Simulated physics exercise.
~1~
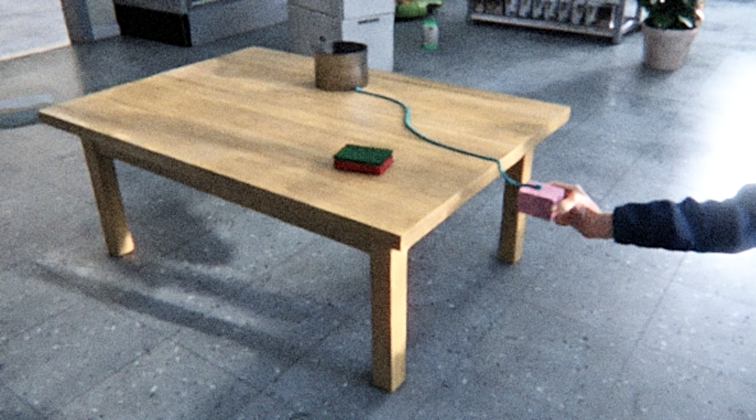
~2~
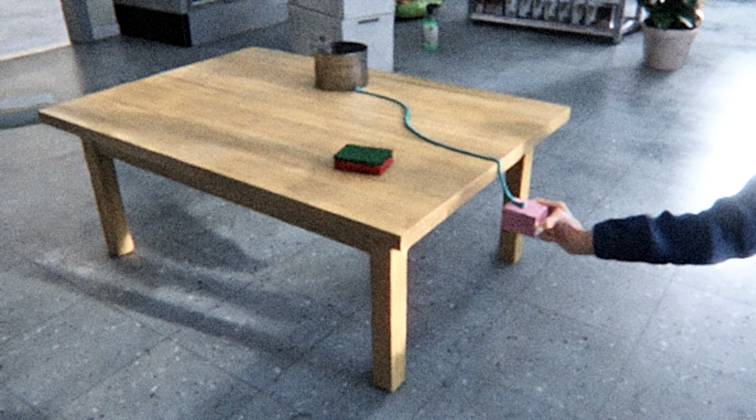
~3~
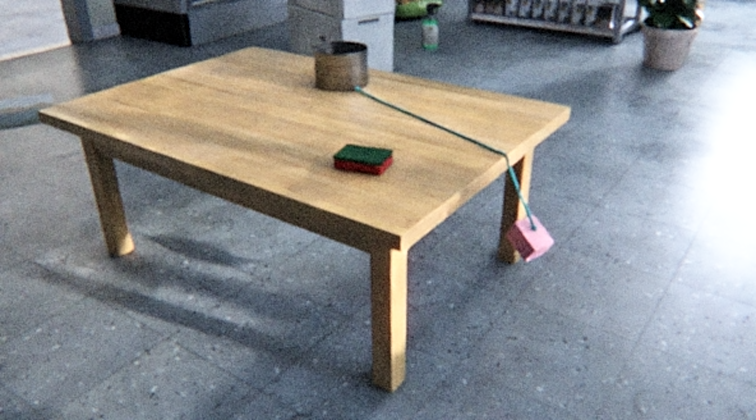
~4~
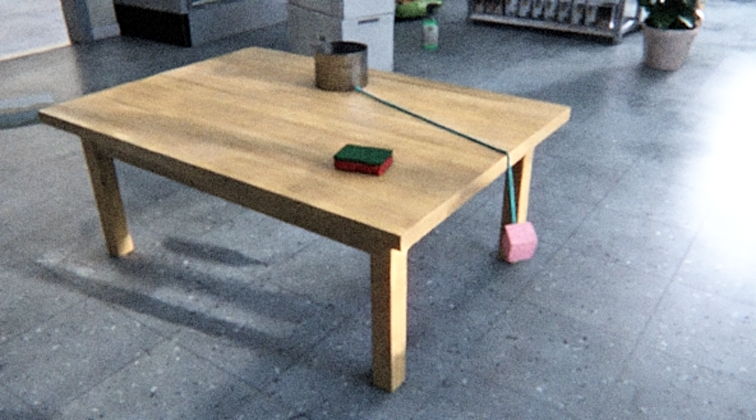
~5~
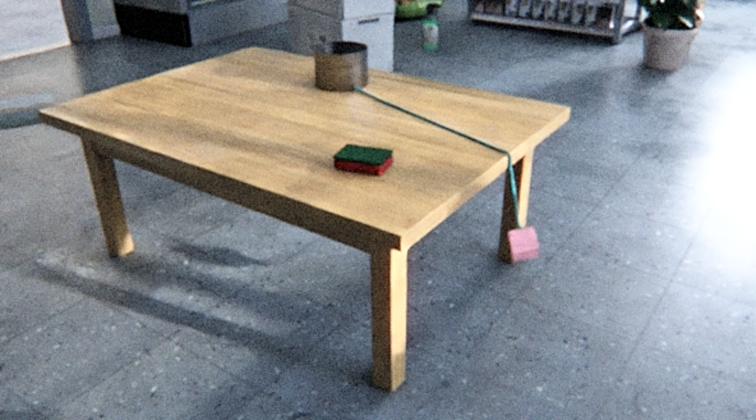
At the start, a hand at the right holds a pink block beside a wooden table, with a slack green shoelace running from it across the top to a round, brownish metal pot. A green and red sponge sits nearer the front. The hand moves the block a little left and down, then lets go and draws out of view. The block drops slightly and tilts as the shoelace pulls straight over the table's edge. It swings a little left, then slightly back right. At the end it dangles above the floor, while the pot and sponge remain in place.
